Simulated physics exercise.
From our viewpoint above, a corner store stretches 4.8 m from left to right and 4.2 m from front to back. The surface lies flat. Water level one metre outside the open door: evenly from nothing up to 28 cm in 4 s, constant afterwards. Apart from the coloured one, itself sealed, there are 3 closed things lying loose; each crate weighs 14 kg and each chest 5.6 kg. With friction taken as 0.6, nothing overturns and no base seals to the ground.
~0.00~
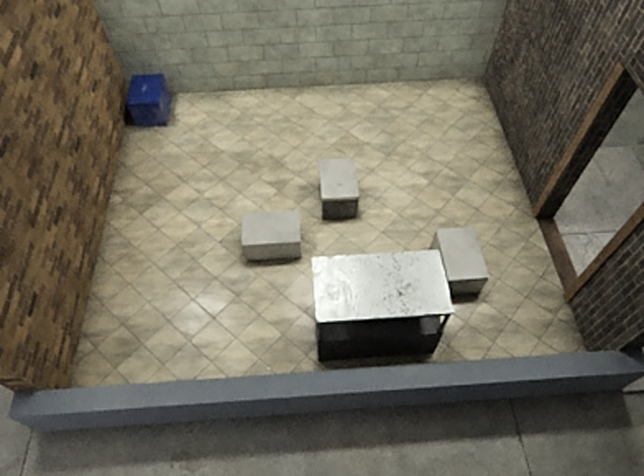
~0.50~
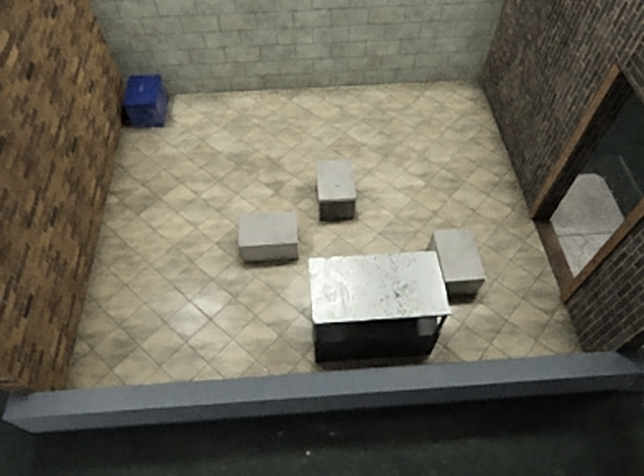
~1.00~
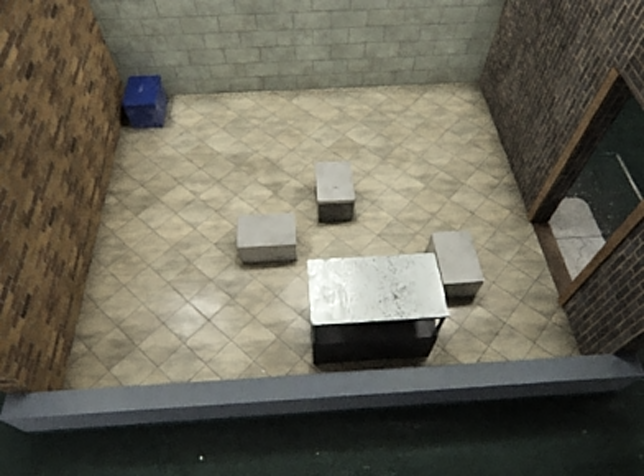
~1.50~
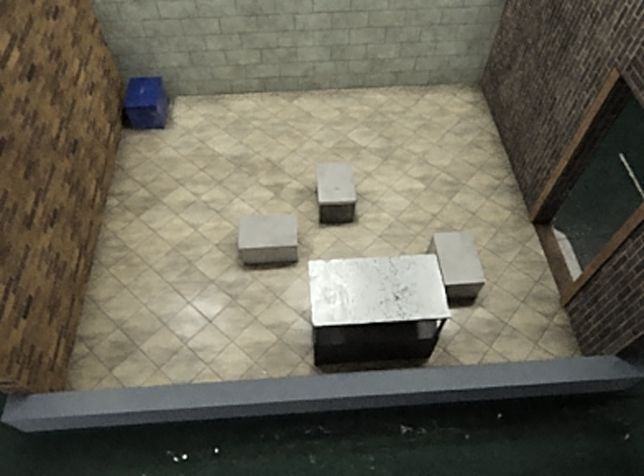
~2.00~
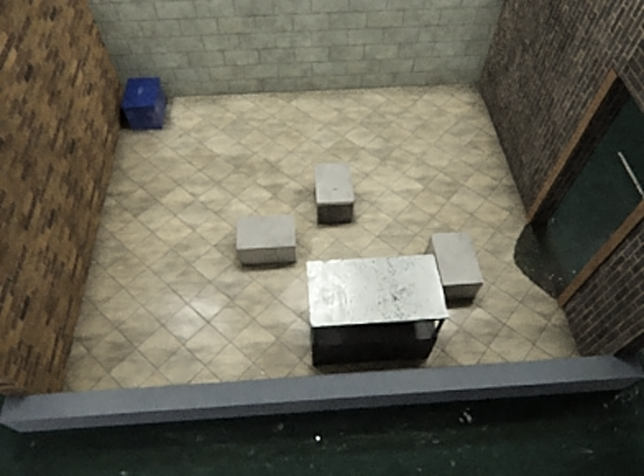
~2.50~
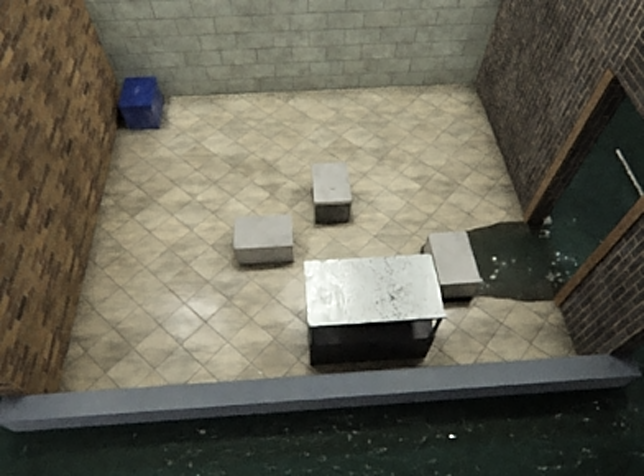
In a tiled room, dark water spreads outside, then enters through the doorway on the right.
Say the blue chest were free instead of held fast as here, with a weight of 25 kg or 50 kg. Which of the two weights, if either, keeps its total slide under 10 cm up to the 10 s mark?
Only the heavier one.
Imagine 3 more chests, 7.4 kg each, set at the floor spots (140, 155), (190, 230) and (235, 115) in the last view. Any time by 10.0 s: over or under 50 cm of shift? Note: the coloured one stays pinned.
One by one: Not far enough, too far and too far.
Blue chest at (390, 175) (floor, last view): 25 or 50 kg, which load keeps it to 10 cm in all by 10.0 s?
Result: Both pass.
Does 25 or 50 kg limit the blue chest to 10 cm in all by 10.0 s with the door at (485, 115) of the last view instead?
Just the heavy one.
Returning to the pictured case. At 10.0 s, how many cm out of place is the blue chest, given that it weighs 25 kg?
Shift: Roughly 40 cm.
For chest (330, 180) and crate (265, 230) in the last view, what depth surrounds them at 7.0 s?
I'd estimate 6 cm for the first and 4 cm for the second.
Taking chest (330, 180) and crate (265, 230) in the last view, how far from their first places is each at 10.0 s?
250 cm, 140 cm.
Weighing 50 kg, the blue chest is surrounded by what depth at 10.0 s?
Depth: Approx. 14 cm.
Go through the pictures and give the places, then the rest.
The first picture shows the blue chest at (145, 88), on the bottom; water covers 0.0 m2; 0 of 4 have shifted.
The second picture shows the blue chest at (142, 89), on the bottom; 0.0 m2 under water; 0 of 4 have shifted.
The third picture shows the blue chest at (142, 90), on the bottom; 0.0 m2 under water; 0 of 4 have shifted.
The fourth picture shows the blue chest at (143, 91), on the bottom; 0.0 m2 under water; 0 of 4 have shifted.
The fifth picture shows the blue chest at (141, 92) rests on the ground; 0.2 m2 under water; 0 of 4 have shifted.
The sixth picture shows the blue chest at (138, 91) rests on the ground; 0.7 m2 under water; 0 of 4 have shifted.
After 3.5 s the blue chest would be 0 cm from its start with 25 kg and 0 cm from its start with 50 kg; 0 cm of water round it then.
After 4.5 s the blue chest would be 0 cm from its start with 25 kg and 0 cm from its start with 50 kg; 0 cm of water round it then.
After 7.0 s the blue chest would be 2 cm from its start with 25 kg and 0 cm from its start with 50 kg; 9 cm of water round it then.
After 10.0 s the blue chest would be 40 cm from its start with 25 kg and 0 cm from its start with 50 kg; 14 cm of water round it then.
